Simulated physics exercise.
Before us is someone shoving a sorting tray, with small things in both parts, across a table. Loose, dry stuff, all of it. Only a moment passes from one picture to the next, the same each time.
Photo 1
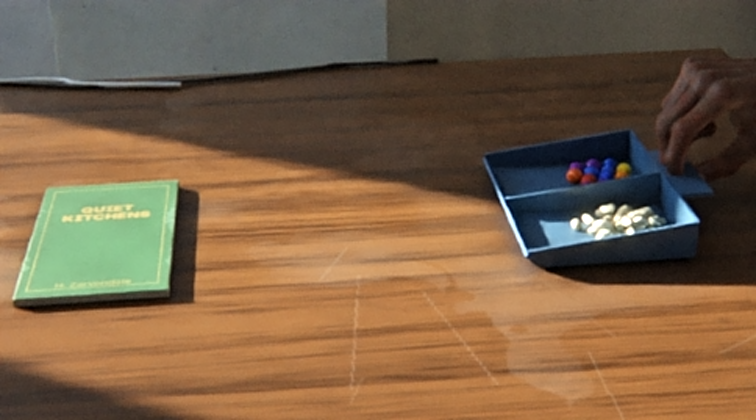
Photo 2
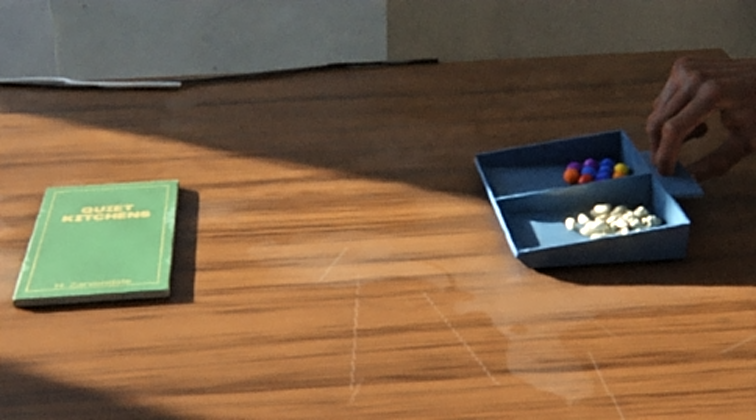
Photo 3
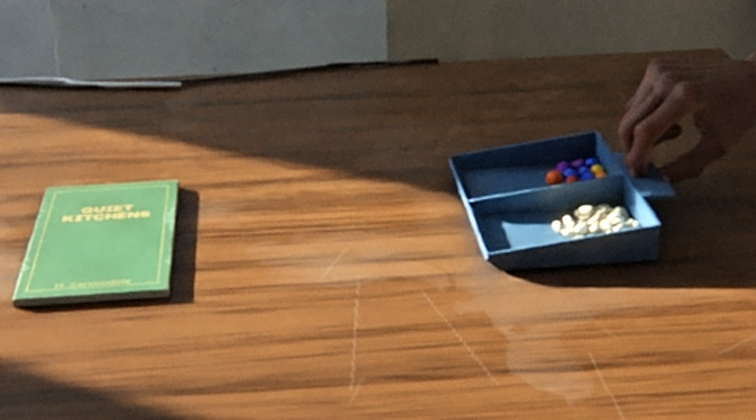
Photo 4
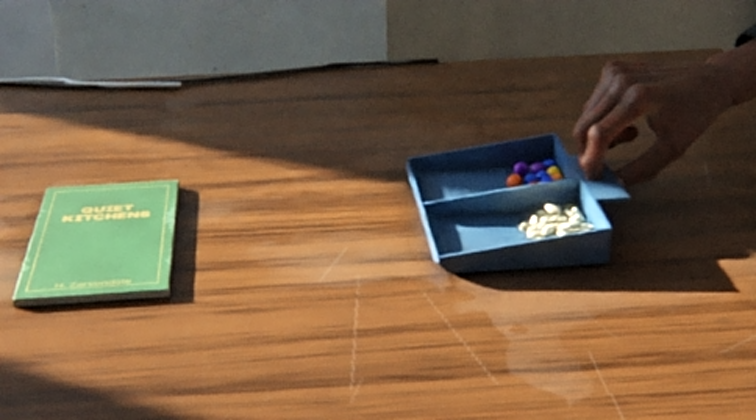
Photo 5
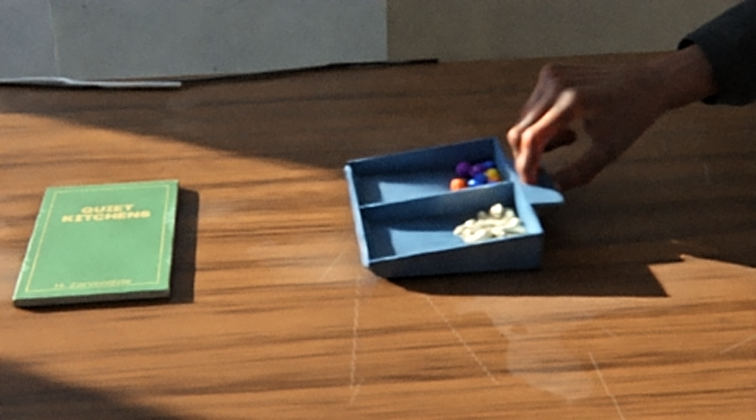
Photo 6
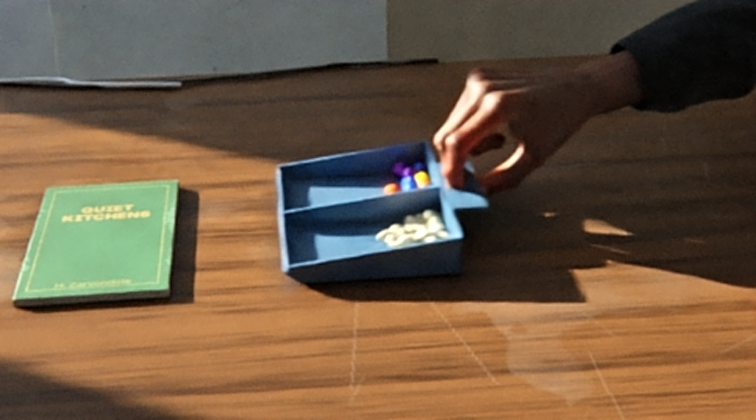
On a wooden table, a hand pushes a blue divided tray left toward a green book.
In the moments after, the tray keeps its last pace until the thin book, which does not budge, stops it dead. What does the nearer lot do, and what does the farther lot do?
In this case the nearer lot sheds part of its load, and the farther lot sheds part of its load too.
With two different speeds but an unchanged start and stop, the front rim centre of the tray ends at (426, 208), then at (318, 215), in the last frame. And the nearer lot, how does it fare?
Trial 1 - it holds inside the tray; trial 2 - it spills partly over.
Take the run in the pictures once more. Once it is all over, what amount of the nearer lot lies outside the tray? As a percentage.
Something like 30 per cent, roughly.
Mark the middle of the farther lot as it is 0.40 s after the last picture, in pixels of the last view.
Roughly at (156, 200).
Then, 0.05 s on from there, tray still sliding, front rim near (218, 221); nearer lot all inside; farther lot all inside.
Then, 0.19 s on from there, tray stopped at the thin book; nearer lot a little out of the tray; farther lot near a quarter out of the tray.
Then, 0.40 s on from there, tray stopped at the thin book; nearer lot near a quarter out of the tray; farther lot near half out of the tray.
In the end, tray stopped at the thin book; nearer lot near a quarter out of the tray; farther lot near half out of the tray.
